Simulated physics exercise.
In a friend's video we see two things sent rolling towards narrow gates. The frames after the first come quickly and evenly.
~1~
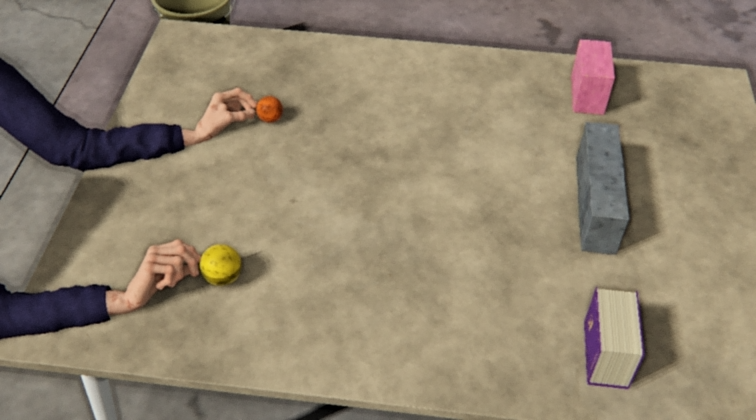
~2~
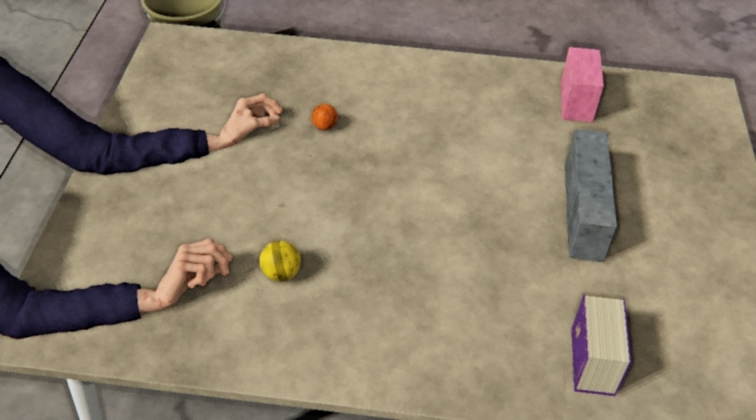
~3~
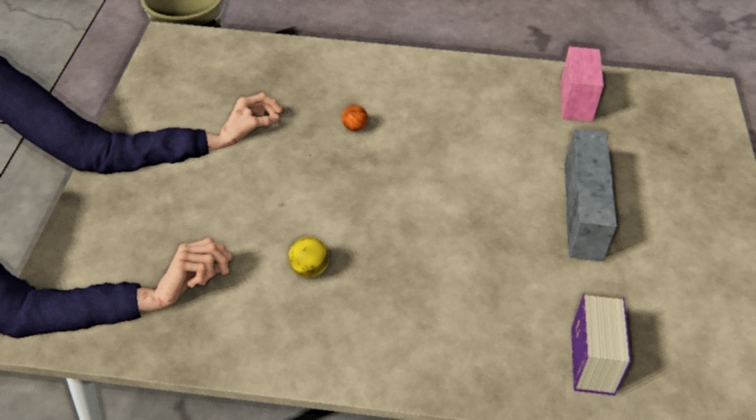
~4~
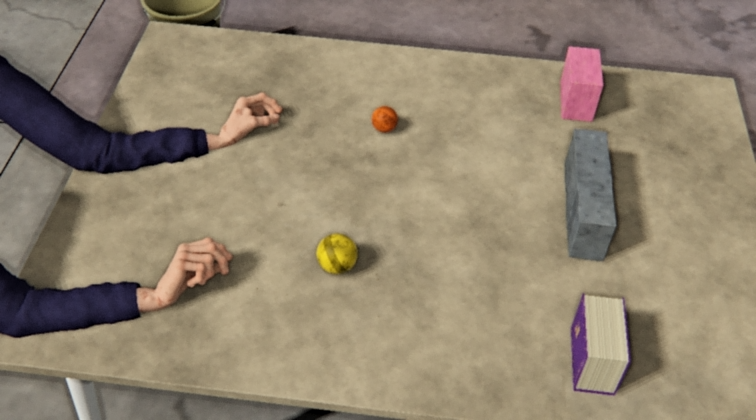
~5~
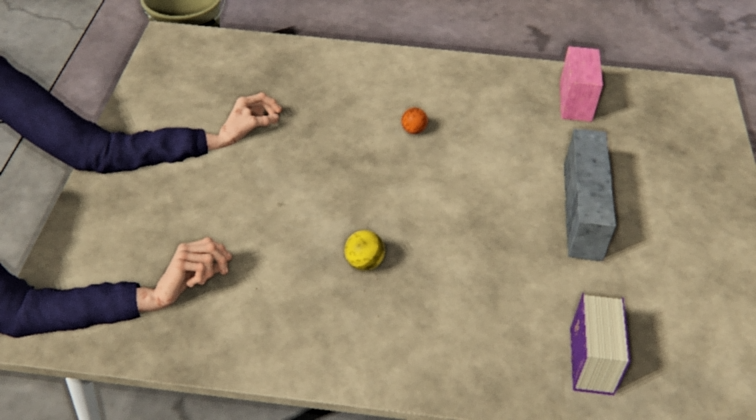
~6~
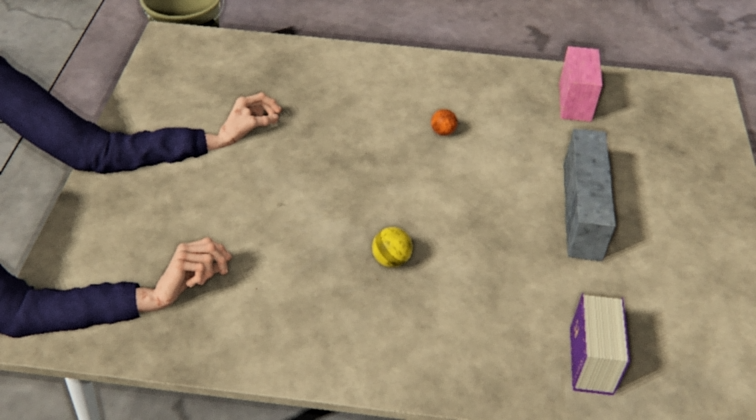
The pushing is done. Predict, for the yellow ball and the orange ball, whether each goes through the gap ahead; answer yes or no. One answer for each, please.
Yellow ball - no; orange ball - yes.
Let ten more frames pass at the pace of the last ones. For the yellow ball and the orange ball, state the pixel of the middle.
The yellow ball ends up near (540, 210) and the orange ball near (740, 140).
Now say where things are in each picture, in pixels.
In the first picture, yellow ball (221, 265) under the hand; orange ball (270, 110) under the hand; grey brick (601, 186).
In the second picture, yellow ball (280, 261); orange ball (325, 117).
In the third picture, yellow ball (309, 257); orange ball (355, 118).
In the fourth picture, yellow ball (337, 254); orange ball (385, 120).
In the fifth picture, yellow ball (365, 251); orange ball (415, 121).
In the sixth picture, yellow ball (392, 248); orange ball (444, 122); pink block (580, 84).
Then, 0.42 s later than the last frame, yellow ball coming back near (534, 208); orange ball heading on.
Then, 1.02 s later than the last frame, yellow ball coming back near (503, 145); orange ball heading on.
When it is over, the yellow ball bounces off; the orange ball rolls through.
